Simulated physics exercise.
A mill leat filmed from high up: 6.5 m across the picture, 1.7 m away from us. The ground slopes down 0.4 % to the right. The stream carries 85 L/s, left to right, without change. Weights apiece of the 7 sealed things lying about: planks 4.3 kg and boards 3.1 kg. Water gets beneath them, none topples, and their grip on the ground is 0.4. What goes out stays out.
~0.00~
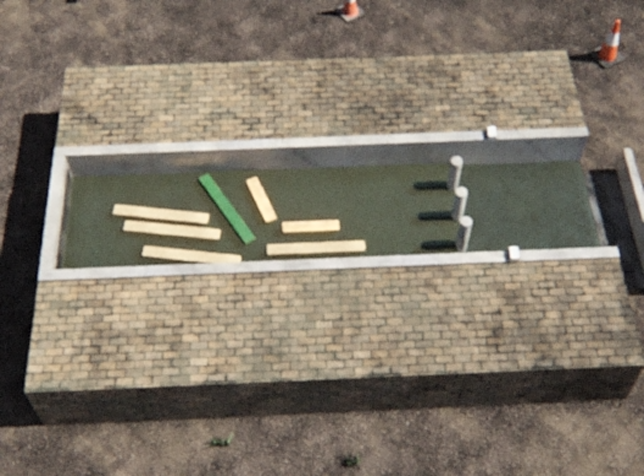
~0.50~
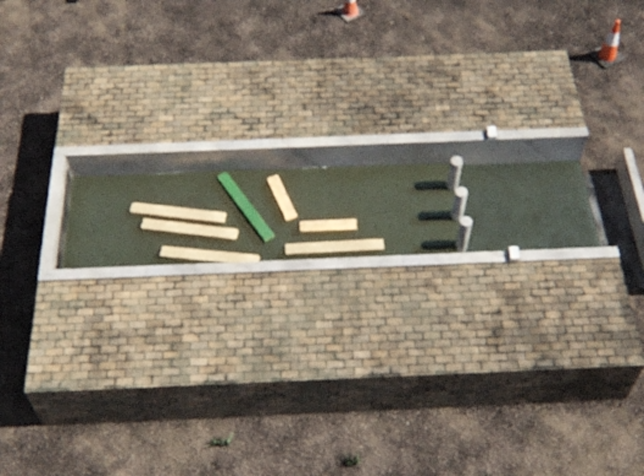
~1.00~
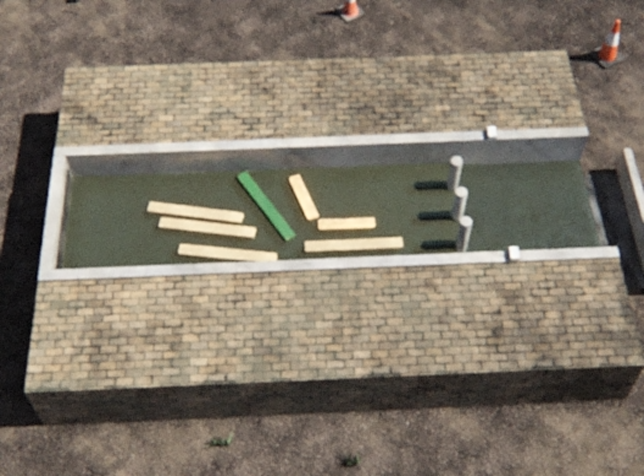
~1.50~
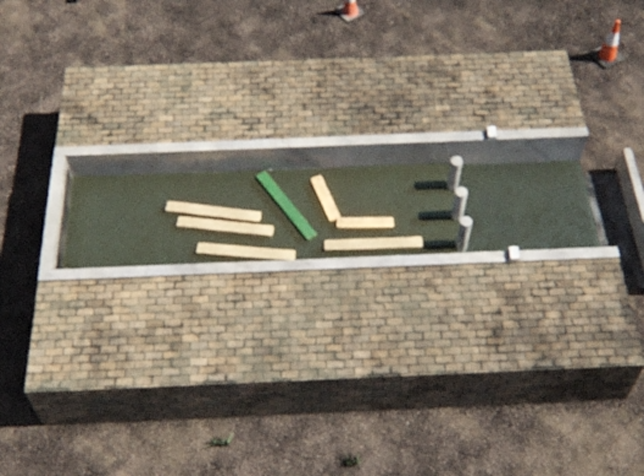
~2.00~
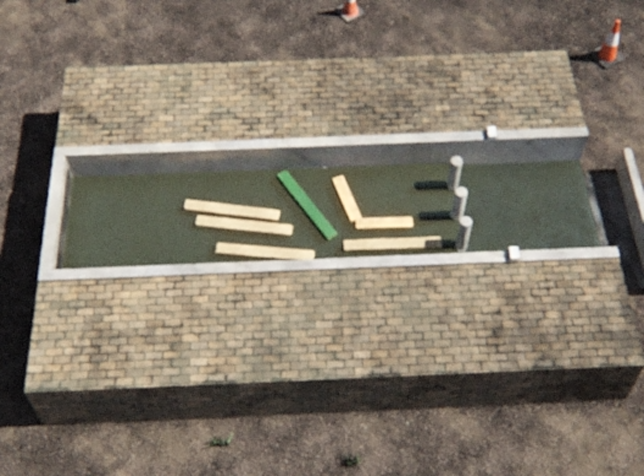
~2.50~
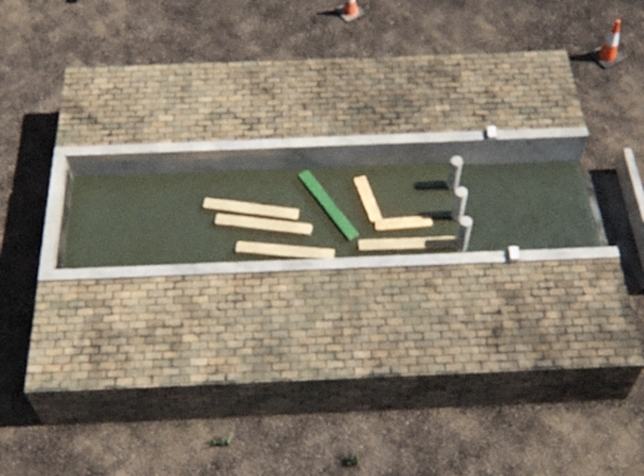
A long brick-sided channel with pale edges and murky green water lies on bare brown ground, seen from high above, with orange-and-white cones near the top right. One green plank and several pale wooden boards float left of three upright pale posts. All the pieces drift steadily rightward together, keeping nearly the same arrangement, and the foremost boards come up close to the posts while the view stays still.
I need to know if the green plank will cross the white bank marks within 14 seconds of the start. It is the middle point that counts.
Green plank is held back.
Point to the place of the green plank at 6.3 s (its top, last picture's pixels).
Near (434, 201).
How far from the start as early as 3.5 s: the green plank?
Roughly 200 cm by then.
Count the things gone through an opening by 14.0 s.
By then 2.
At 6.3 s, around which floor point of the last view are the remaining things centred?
At about (398, 223).
After 3.5 s the green plank is near (369, 203), 1.8 m from its start, afloat; 0 of 7 are over the mark; 7 afloat.
After 6.3 s the green plank is near (434, 201), 2.6 m from its start, afloat; 1 of 7 are over the mark; 6 afloat.
After 10.0 s the green plank is near (434, 201), 2.6 m from its start, afloat; 2 of 7 are over the mark; 5 afloat.
After 14.0 s the green plank is near (434, 201), 2.6 m from its start, afloat; 2 of 7 are over the mark; 5 afloat.
